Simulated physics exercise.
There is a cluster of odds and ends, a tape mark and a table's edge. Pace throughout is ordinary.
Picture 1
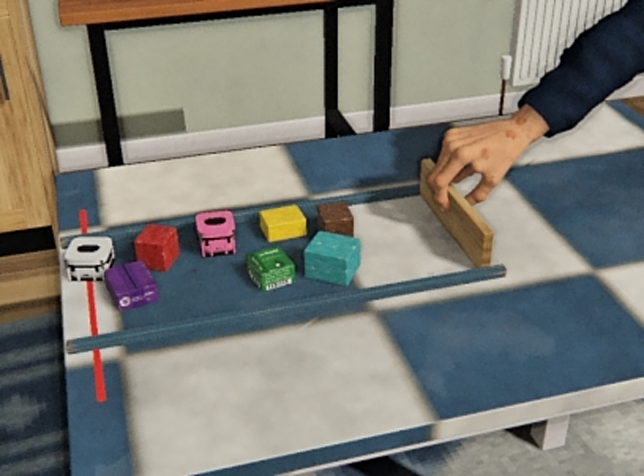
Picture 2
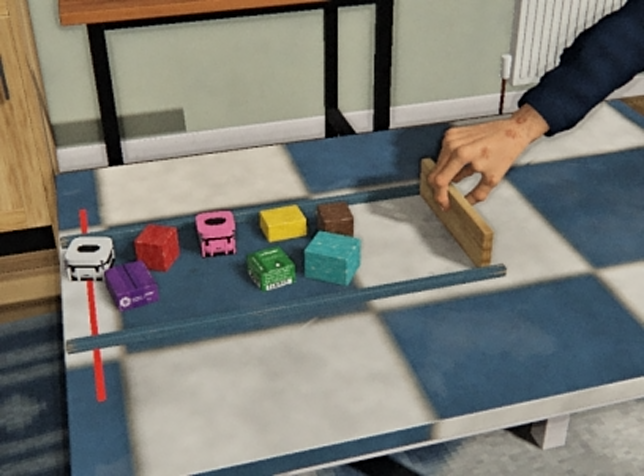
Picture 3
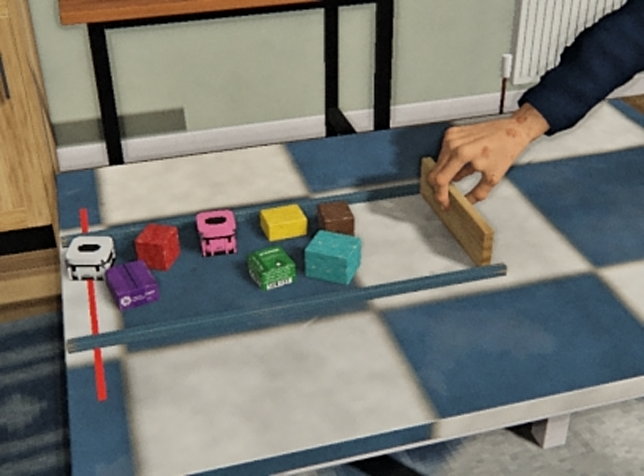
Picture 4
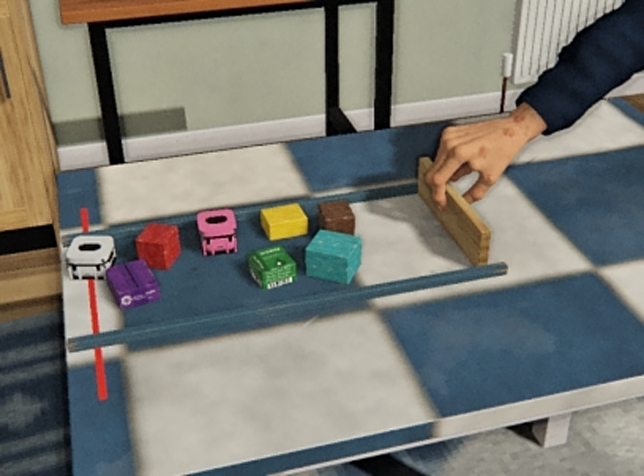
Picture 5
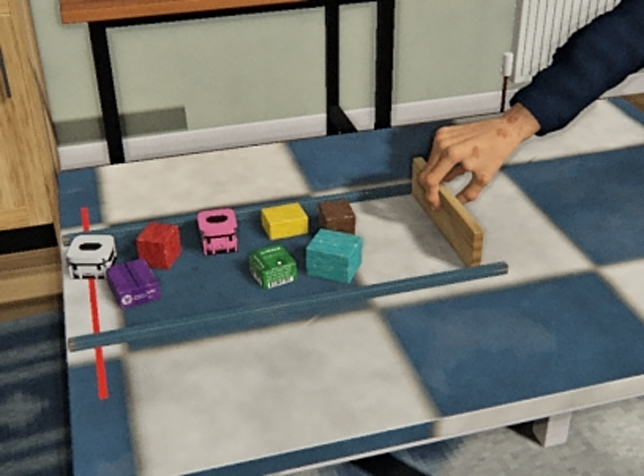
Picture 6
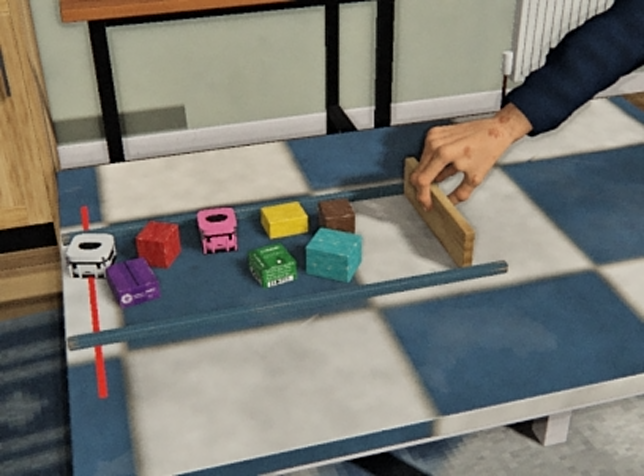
A hand held a wooden board upright on a checkered table, then slid it slightly left between two rails, while the colorful blocks and boxes near the red tape line stayed where they were.
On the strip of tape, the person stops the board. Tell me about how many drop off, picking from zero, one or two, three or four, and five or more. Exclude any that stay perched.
I predict the count lost over the end will be five or higher.
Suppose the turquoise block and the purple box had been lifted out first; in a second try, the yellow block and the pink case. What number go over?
You'd get 3 in the first case and 4 in the second one.
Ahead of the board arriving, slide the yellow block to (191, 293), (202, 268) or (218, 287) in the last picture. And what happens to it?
In the given order it drops away, drops away and drops away.
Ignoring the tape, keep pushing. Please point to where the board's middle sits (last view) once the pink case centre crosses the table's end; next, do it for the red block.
The middle is at (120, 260) when it's the pink case, and at (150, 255) when it's the red block.
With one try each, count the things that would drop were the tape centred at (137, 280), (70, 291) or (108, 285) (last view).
Per try in turn: 3, 8, 5.
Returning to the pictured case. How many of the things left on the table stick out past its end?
So the number is 3.
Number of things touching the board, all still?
3 in contact.
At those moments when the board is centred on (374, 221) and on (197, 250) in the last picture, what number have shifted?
Up to then 0, and up to the other point 8.
Soon after, none off yet; white case at rest near (92, 256); purple box at rest near (132, 282); red block at rest near (159, 245).
Then, none off yet; white case moved a little near (78, 257); purple box moved a little near (112, 294); red block moved about its own width near (111, 260).
At rest, the number that fall off is five or more; fallen, green box, pink case, red block, purple box and white case.
